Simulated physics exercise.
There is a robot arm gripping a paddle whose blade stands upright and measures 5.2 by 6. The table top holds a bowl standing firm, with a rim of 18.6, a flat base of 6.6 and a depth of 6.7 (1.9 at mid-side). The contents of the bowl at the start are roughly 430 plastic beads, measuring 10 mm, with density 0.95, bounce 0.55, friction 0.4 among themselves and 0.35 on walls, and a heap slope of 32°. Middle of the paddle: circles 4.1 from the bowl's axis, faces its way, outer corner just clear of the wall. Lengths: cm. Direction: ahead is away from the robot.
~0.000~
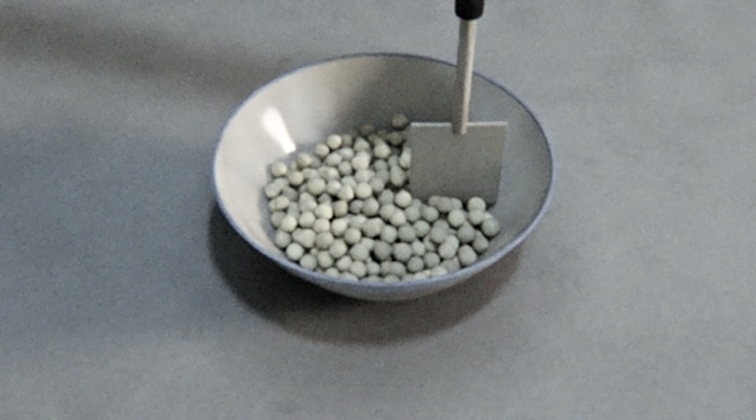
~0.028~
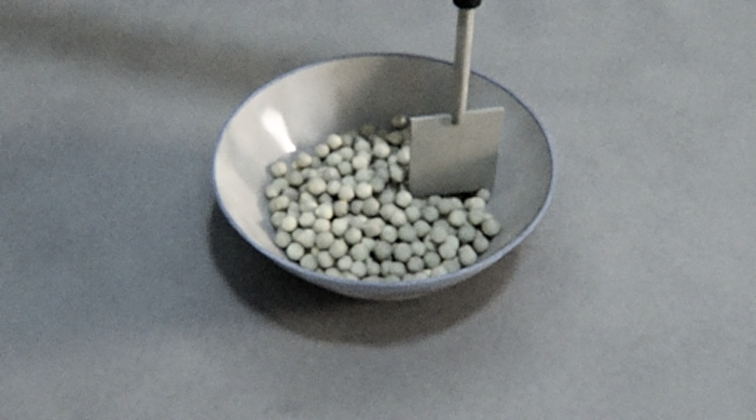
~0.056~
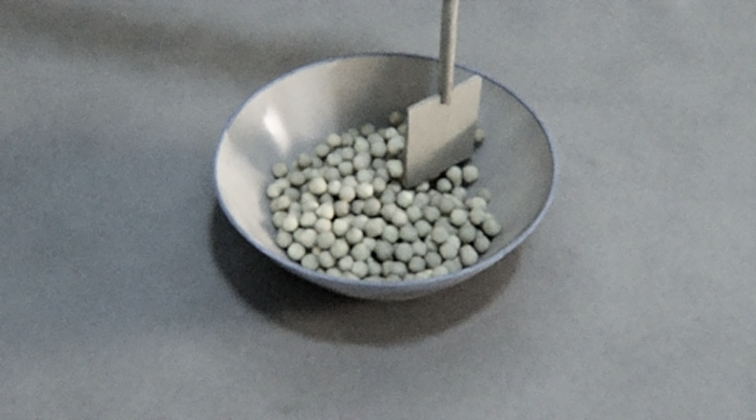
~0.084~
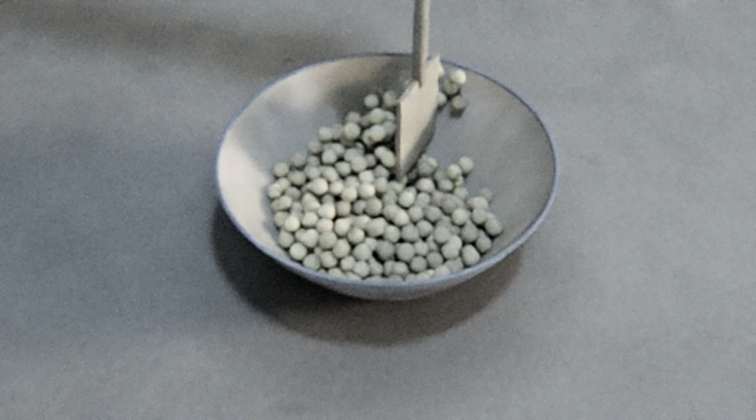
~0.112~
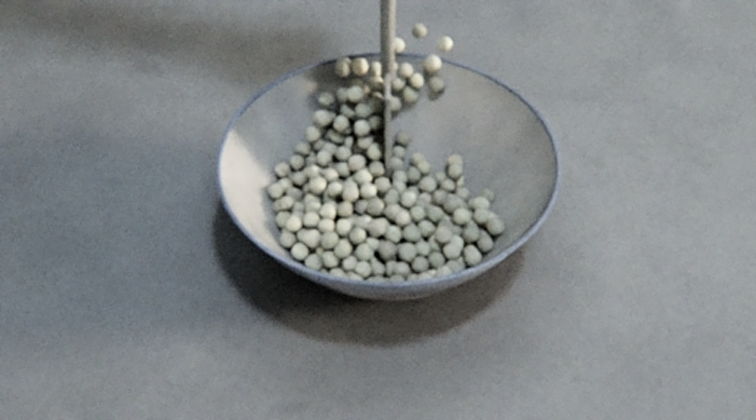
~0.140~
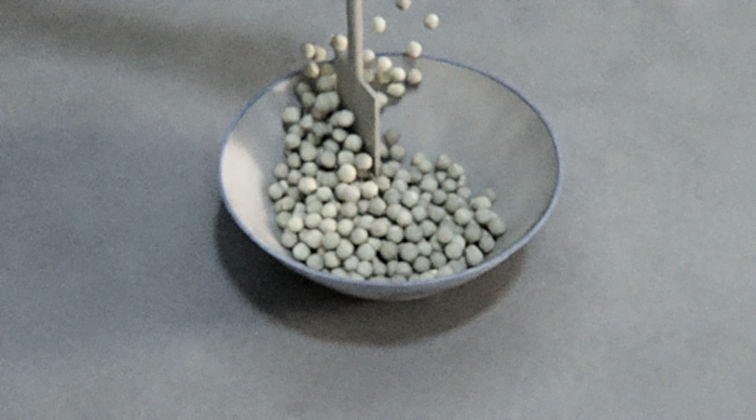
In a bowl, a flat paddle sweeps leftward while turning, pushing pale beads up the far side.
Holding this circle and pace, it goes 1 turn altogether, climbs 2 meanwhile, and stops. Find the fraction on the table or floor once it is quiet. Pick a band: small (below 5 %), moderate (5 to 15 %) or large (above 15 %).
Moderate, from 5 to 15 %.
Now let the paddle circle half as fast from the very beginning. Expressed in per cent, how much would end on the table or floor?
Then roughly 0 %.
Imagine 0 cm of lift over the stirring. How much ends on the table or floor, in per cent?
25 per cent, roughly.
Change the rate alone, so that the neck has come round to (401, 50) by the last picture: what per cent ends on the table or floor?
I'd put it close to 0 per cent.
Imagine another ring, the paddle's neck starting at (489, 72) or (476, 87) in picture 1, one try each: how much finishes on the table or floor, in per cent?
I'd put it at around 0 and 0 percent.
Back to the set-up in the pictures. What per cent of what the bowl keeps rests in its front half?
Around 60 per cent of what the bowl keeps.
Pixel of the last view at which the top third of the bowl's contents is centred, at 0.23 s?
I'd point to somewhere close to (326, 225).
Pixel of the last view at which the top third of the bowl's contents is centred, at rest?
Roughly at pixel (378, 226).
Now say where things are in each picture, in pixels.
In the first picture, paddle neck at (461, 102), 0° round; upper third of the load around (377, 202), from x 275 to 490, top at y 120; 434 in the bowl.
In the second picture, paddle neck at (460, 92), 10° round; upper third of the load around (380, 200), from x 275 to 490, top at y 120.
In the third picture, paddle neck at (446, 71), 35° round; upper third of the load around (383, 197), from x 275 to 490, top at y 120.
In the fourth picture, paddle neck at (420, 55), 62° round; upper third of the load around (377, 185), from x 275 to 495, top at y 70.
In the fifth picture, paddle neck at (388, 48), 89° round; upper third of the load around (361, 173), from x 275 to 495, top at y 30; 433 in the bowl, 1 in flight or on the tool.
In the sixth picture, paddle neck at (355, 51), 117° round; upper third of the load around (342, 172), from x 275 to 495, top at y 0; 432 in the bowl, 2 in flight or on the tool.
After 0.23 s, 206° round, highest piece 9 above the table; 417 in the bowl, 17 in flight or on the tool.
After 0.32 s, 296° round, highest piece 9 above the table; 403 in the bowl, 17 on the table or floor, 14 in flight or on the tool.
After 0.57 s, 0° round, highest piece 5 above the table; 391 in the bowl, 43 on the table or floor.
After 1.27 s, 0° round, highest piece 5 above the table; 391 in the bowl, 43 on the table or floor.
At rest, 391 in the bowl, 43 on the table or floor. That is 10 % on the table or floor.
